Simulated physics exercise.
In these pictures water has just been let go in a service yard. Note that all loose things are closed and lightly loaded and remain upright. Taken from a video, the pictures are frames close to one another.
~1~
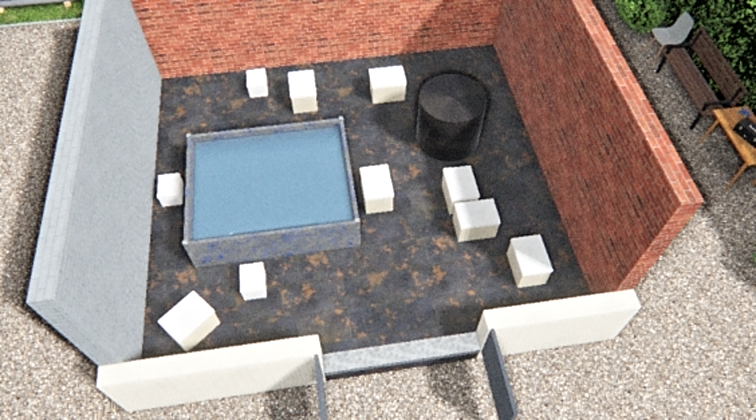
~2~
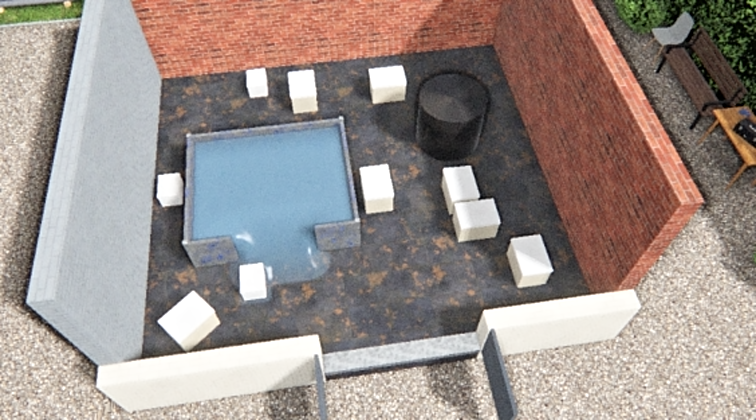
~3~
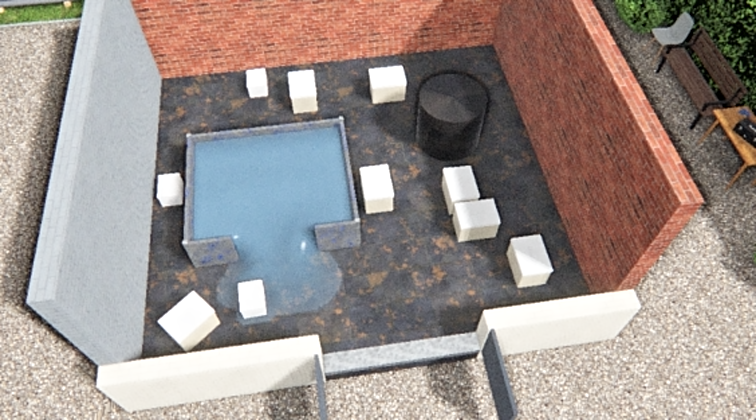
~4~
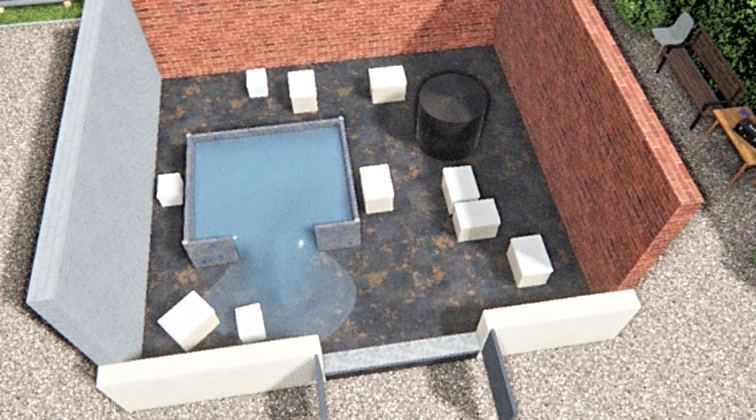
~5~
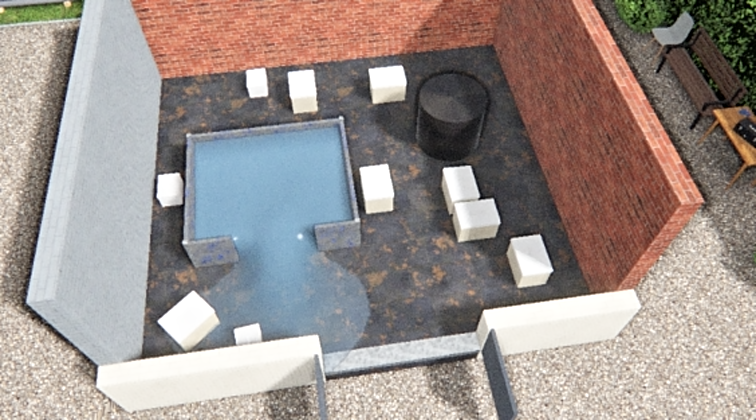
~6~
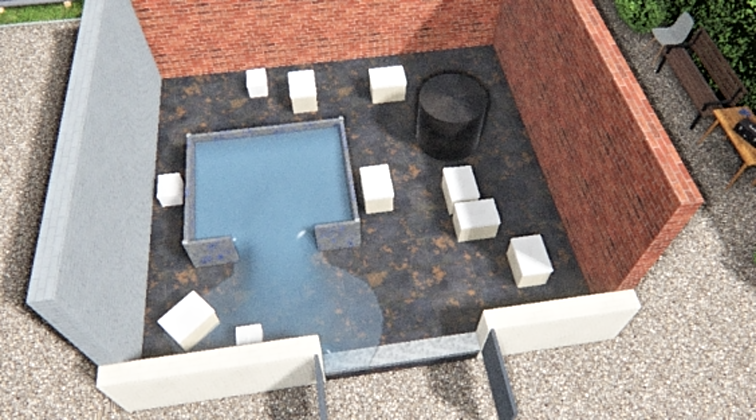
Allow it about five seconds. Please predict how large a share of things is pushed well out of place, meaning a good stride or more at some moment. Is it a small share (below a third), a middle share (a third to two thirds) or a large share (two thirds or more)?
A small share, below a third.
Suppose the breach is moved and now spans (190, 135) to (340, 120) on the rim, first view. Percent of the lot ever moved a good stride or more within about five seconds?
About 50 per cent.
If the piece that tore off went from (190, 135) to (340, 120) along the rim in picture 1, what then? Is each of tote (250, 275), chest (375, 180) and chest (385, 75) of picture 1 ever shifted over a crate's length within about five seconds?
In turn: Stayed within it, stayed within it, moved that far.
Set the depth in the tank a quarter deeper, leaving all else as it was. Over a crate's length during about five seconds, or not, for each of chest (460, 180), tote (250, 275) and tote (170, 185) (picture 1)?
In the order asked: Below that distance, over that distance and over that distance.
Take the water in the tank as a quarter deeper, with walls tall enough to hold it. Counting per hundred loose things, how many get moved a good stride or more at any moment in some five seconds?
Something like 40 in a hundred of them.
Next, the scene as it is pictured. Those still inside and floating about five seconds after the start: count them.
2.
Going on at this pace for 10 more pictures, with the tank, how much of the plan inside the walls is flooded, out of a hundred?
Near 30 %.
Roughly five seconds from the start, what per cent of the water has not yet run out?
Close to 76 percent of it stays.
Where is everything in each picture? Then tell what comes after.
A tote at (252, 277) rests on the ground; a tote at (169, 185), on the bottom; 0 of 10 have shifted, in the first frame.
A tote at (252, 278), on the bottom; a tote at (169, 185) rests on the ground; 0 of 10 have shifted, in the second frame.
A tote at (251, 295), on the bottom, close to its start; a tote at (169, 185) rests on the ground; 1 of 10 have shifted, in the third frame.
A tote at (249, 320) rests on the ground, a stride from its start; a tote at (169, 185), on the bottom; 1 of 10 have shifted, in the fourth frame.
A tote at (249, 341) rests on the ground, a stride from its start; a tote at (169, 185), on the bottom; 1 of 10 have shifted, in the fifth frame.
A tote at (249, 341) floats, a stride from its start; a tote at (169, 185) rests on the ground; 1 of 10 have shifted, in the sixth frame.
A moment on, 1 of 10 are well off their spots; 1 afloat.
Next, 2 of 10 are well off their spots; 1 afloat.
Later, 3 of 10 are well off their spots; 3 afloat.
In the end, 3 of 10 are well off their spots, and 3 have been at some point; 2 afloat.
